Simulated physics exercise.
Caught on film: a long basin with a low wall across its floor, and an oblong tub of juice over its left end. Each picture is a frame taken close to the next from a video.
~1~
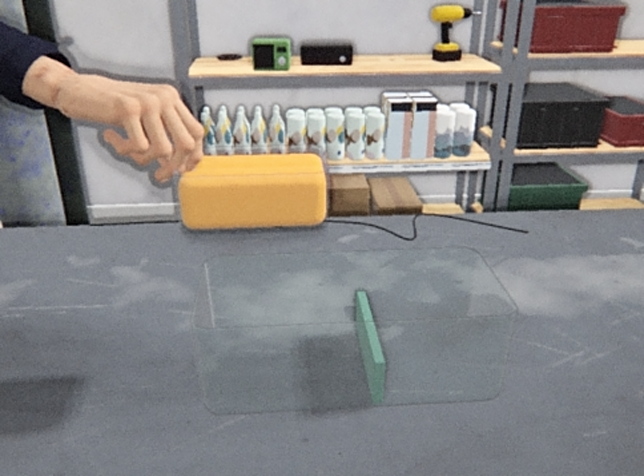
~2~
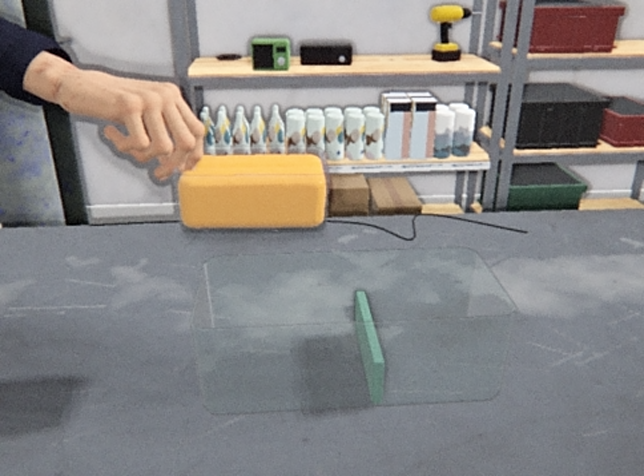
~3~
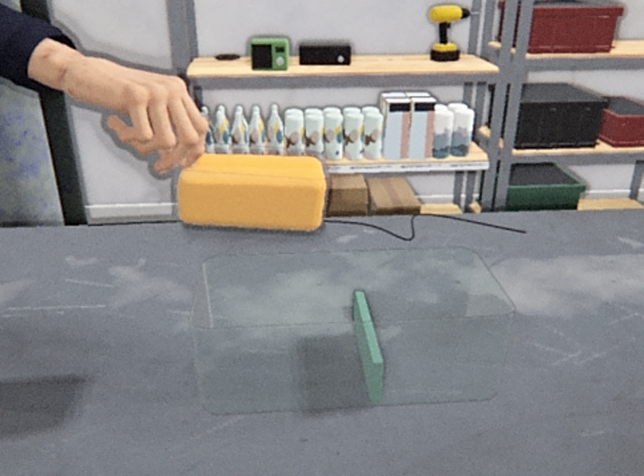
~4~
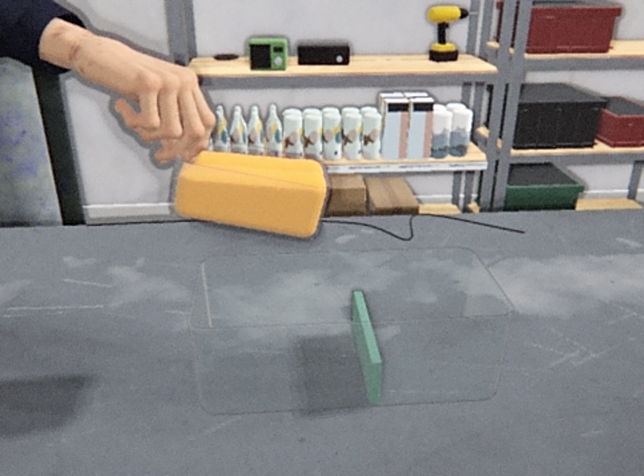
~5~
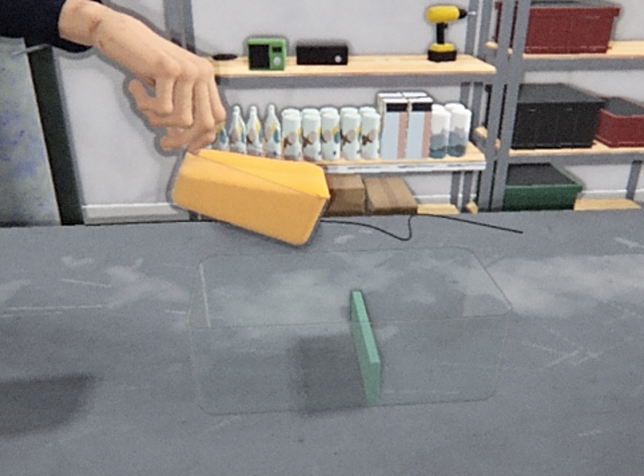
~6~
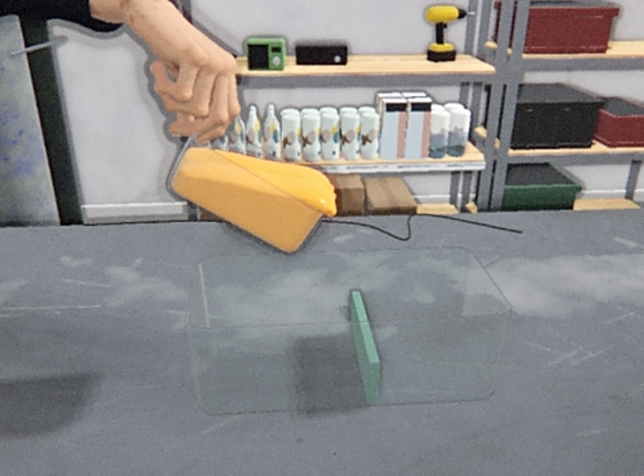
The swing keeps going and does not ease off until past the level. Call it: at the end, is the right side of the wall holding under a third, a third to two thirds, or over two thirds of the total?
The right side holds a third to two thirds of the total.
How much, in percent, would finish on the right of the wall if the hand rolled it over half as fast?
Around 65 percent ends up there.
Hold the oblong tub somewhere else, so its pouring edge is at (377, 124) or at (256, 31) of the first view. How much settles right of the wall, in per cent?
80 %, 5 %.
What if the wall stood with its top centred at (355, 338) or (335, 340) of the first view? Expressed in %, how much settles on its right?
Estimated: 65 % first, 75 % second.
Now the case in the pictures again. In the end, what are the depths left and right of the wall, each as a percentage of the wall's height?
I'd put the left at about 20 and the right at about 20.
A moment on, the oblong tub is tipped on its side and 15 per cent is still to pour, 19 is left of the wall and 29 right of it.
Next, the oblong tub is tipped on its side and 3 per cent is still to pour, 47 is left of the wall and 46 right of it.
Then the oblong tub is tipped on its side and 1 per cent is still to pour, 51 is left of the wall and 44 right of it.
Later the oblong tub is tipped on its side and 0 per cent is still to pour, 54 is left of the wall and 44 right of it.
At rest 54 per cent lies left of the wall, 44 right of it and 2 outside.
